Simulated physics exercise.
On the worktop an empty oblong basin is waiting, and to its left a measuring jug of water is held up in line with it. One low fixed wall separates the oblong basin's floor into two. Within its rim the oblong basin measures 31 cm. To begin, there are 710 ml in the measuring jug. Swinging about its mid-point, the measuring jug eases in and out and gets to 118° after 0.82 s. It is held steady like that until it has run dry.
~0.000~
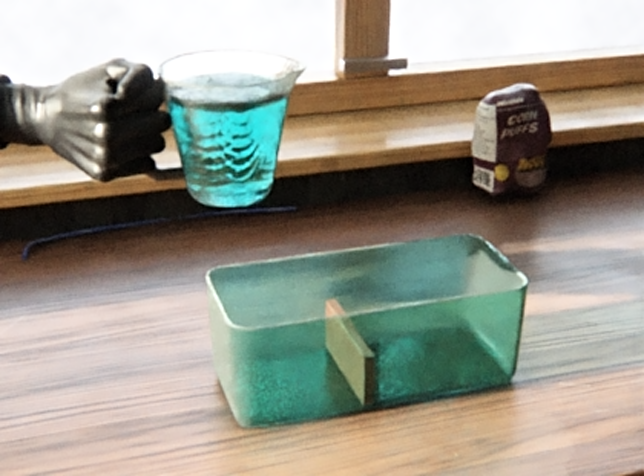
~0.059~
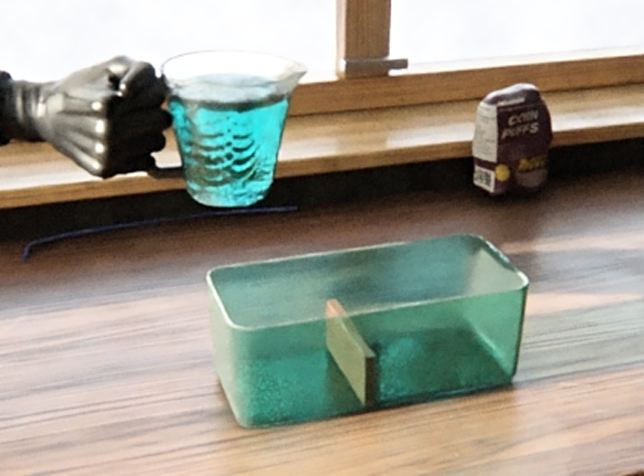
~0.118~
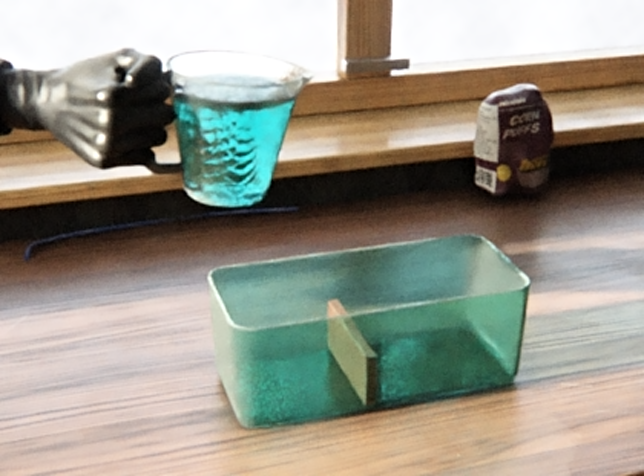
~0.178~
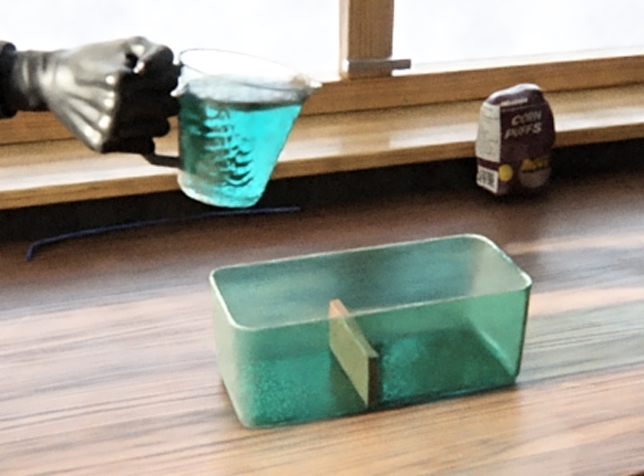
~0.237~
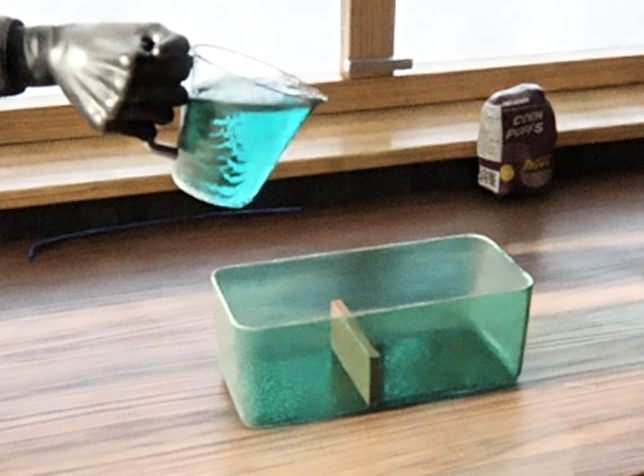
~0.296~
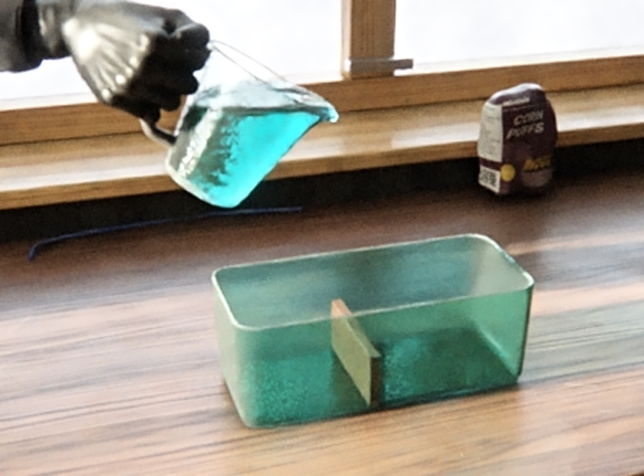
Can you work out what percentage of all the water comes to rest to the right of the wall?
I would put it at 58 per cent.
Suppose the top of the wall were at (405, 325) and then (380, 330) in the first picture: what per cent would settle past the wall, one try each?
The first gives near 5 per cent and the second near 25 per cent.
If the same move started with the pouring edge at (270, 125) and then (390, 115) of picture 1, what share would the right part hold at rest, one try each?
10 then 95 %.
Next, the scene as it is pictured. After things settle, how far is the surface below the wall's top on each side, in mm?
About 42 mm on the left, about 40 mm on the right.
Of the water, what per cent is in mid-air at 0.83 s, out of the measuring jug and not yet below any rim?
Estimate: About 8 in a hundred.
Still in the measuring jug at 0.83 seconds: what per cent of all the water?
Around 2 in a hundred is still there.
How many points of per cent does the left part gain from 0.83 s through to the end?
Close to 6% of the whole.
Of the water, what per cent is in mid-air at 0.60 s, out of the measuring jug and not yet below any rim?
Roughly 32 %.
After 0.60 s the tilt is 99° and 40 per cent is still to pour, 0 is left of the wall and 28 right of it.
After 0.83 s the tilt is 118° and 2 per cent is still to pour, 33 is left of the wall and 57 right of it.
After 1.06 s the tilt is 118° and 0 per cent is still to pour, 39 is left of the wall and 57 right of it.
After 1.32 s the tilt is 118° and 0 per cent is still to pour, 39 is left of the wall and 58 right of it.
In the end 39 per cent lies left of the wall, 58 right of it and 3 outside.
